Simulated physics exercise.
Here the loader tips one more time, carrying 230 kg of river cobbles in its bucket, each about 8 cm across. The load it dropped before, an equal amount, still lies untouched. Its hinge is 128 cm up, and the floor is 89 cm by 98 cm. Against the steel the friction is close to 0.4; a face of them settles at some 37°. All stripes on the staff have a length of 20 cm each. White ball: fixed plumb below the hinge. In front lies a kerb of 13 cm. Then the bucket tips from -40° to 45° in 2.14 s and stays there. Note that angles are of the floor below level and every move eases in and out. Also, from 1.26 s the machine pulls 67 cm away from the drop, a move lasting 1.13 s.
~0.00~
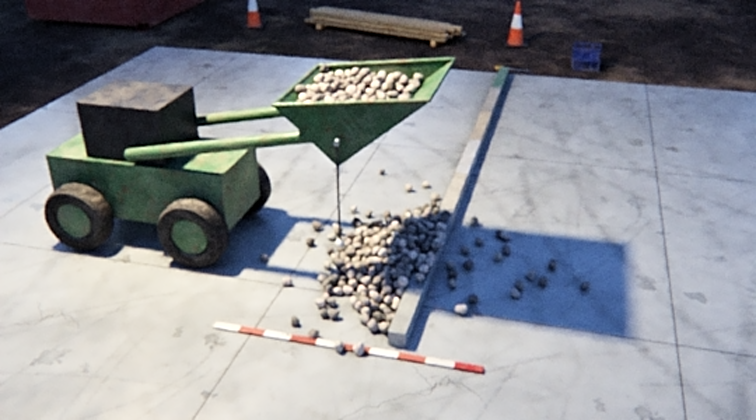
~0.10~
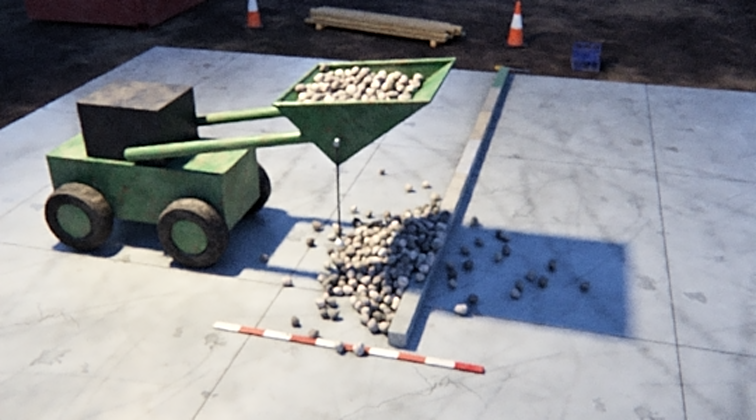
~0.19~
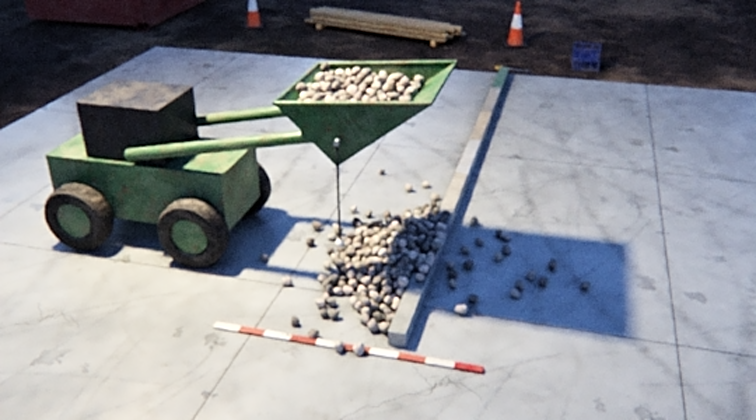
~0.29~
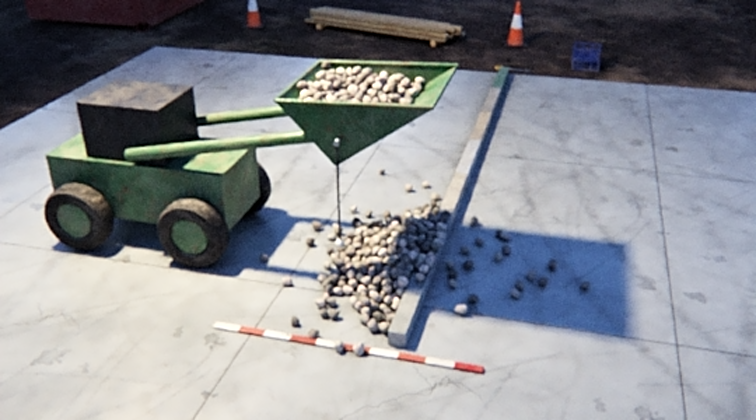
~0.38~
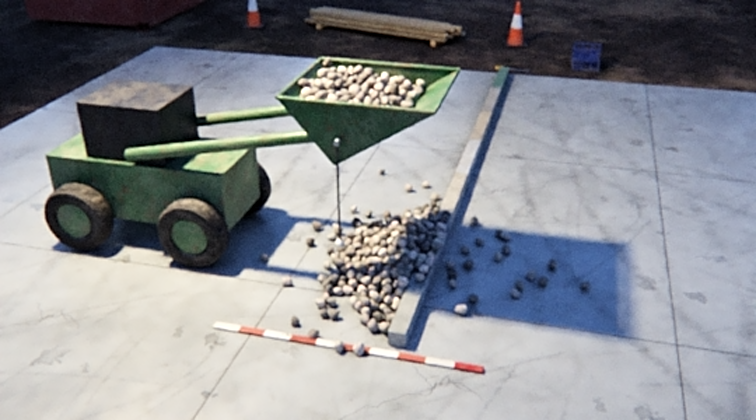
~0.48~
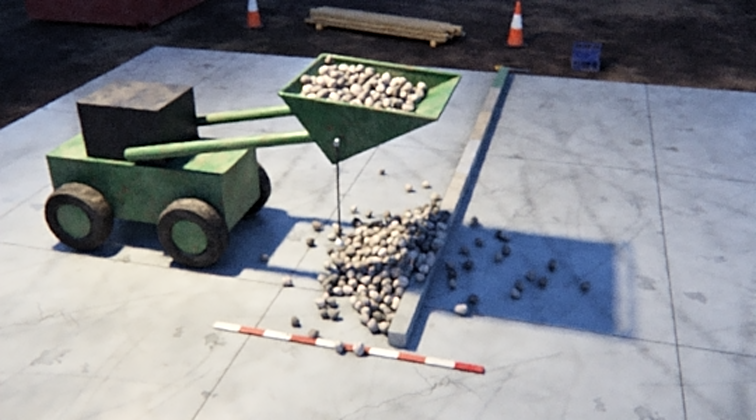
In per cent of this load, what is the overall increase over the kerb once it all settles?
38 out of 100, about.
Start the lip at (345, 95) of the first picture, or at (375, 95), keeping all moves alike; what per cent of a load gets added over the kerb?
Roughly 0 and 0 percent, in that order.
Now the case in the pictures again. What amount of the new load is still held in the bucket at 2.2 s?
Still inside: Some 0 %.
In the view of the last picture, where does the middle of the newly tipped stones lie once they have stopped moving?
They end up centred around (406, 254).
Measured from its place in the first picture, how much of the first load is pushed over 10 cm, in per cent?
Roughly 10 % of them.
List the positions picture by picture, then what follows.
In the first frame, lip at (430, 100), floor tilted -40°, highest stones at (368, 81). The earlier load is highest near (404, 237), 23 cm above ground level, 95 % on this side of the kerb, 5 % over the kerb.
In the second frame, the bucket is at -39°, its lip at (431, 101); the top of the load is at (361, 80); the stones move at 0.0 m/s on average.
In the third frame, lip at (432, 104), floor tilted -38°, highest stones at (362, 80); the stones move at 0.1 m/s on average.
In the fourth frame, lip at (433, 108), floor tilted -36°, highest stones at (346, 77); the stones move at 0.1 m/s on average.
In the fifth frame, the bucket is at -33°, its lip at (436, 113); the top of the load is at (344, 76); the stones move at 0.1 m/s on average.
In the sixth frame, lip at (438, 119), floor tilted -29°, highest stones at (339, 75); the stones move at 0.1 m/s on average.
After 1.6 s the floor is at 32°; in per cent of one load, 88 in the bucket, 106 on this side of the kerb, 5 over the kerb; the foremost stones are at (532, 270).
After 2.2 s the floor is at 45°; in per cent of one load, 0 in the bucket, 160 on this side of the kerb, 40 over the kerb; the foremost stones are at (543, 277).
After 2.8 s the floor is at 45°; in per cent of one load, 0 in the bucket, 157 on this side of the kerb, 43 over the kerb; the foremost stones are at (573, 295).
After 5.3 s the floor is at 45°; in per cent of one load, 0 in the bucket, 157 on this side of the kerb, 43 over the kerb; the foremost stones are at (581, 298). Net gain over the kerb, 38.
